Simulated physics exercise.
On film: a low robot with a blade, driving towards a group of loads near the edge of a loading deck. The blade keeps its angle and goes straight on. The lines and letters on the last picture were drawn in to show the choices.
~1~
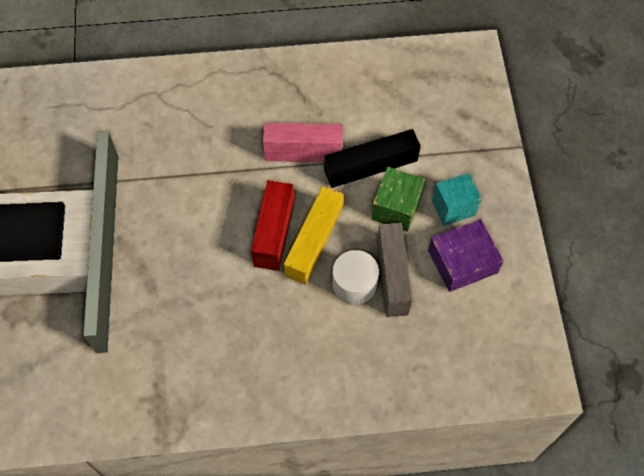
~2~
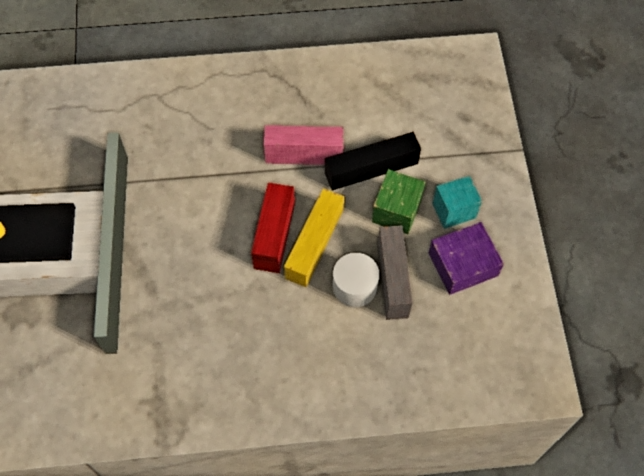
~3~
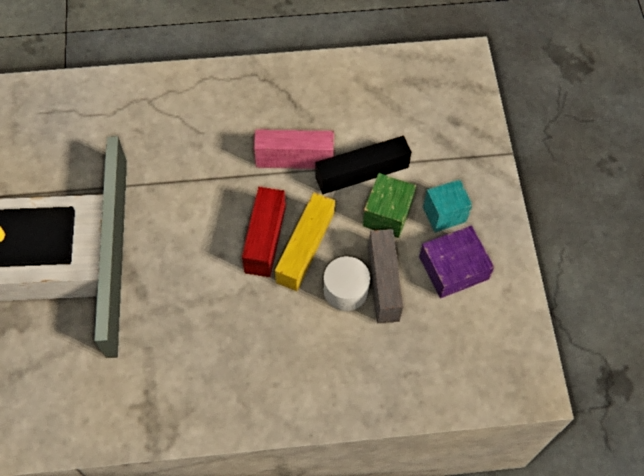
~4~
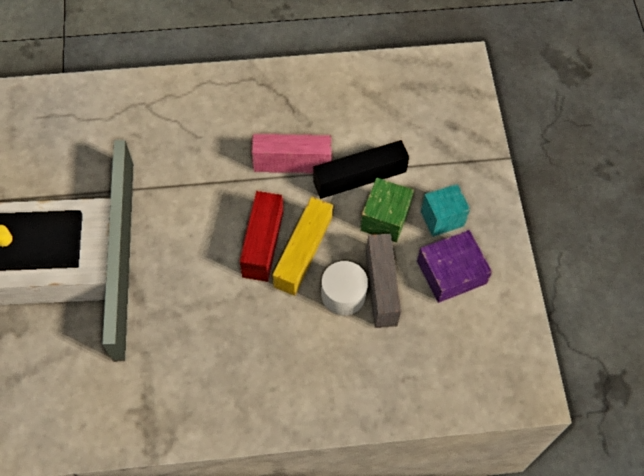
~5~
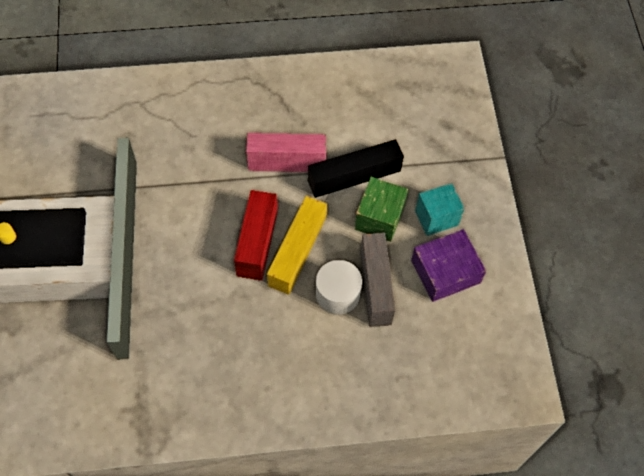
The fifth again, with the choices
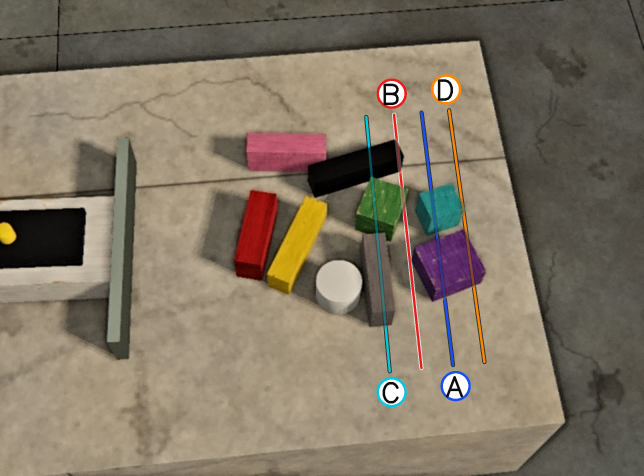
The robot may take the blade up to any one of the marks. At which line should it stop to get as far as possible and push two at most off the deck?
As far as mark A.
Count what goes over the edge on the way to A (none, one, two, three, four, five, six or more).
In all, two.
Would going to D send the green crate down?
Yes.
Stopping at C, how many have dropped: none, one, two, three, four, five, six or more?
In all, none.
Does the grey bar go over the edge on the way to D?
Yes.
On the copy, A at (436, 230); B at (407, 232); C at (377, 235); D at (466, 227).
On A. First, robot (164, 227); turquoise crate (440, 210); purple crate (448, 266).
Then, robot (278, 218); purple crate (475, 259); turquoise crate (457, 209).
Finally, robot (368, 210); turquoise crate over the edge; purple crate over the edge; two fallen.
By contrast, B is within the limit but short; C is within the limit but short; D drops four.
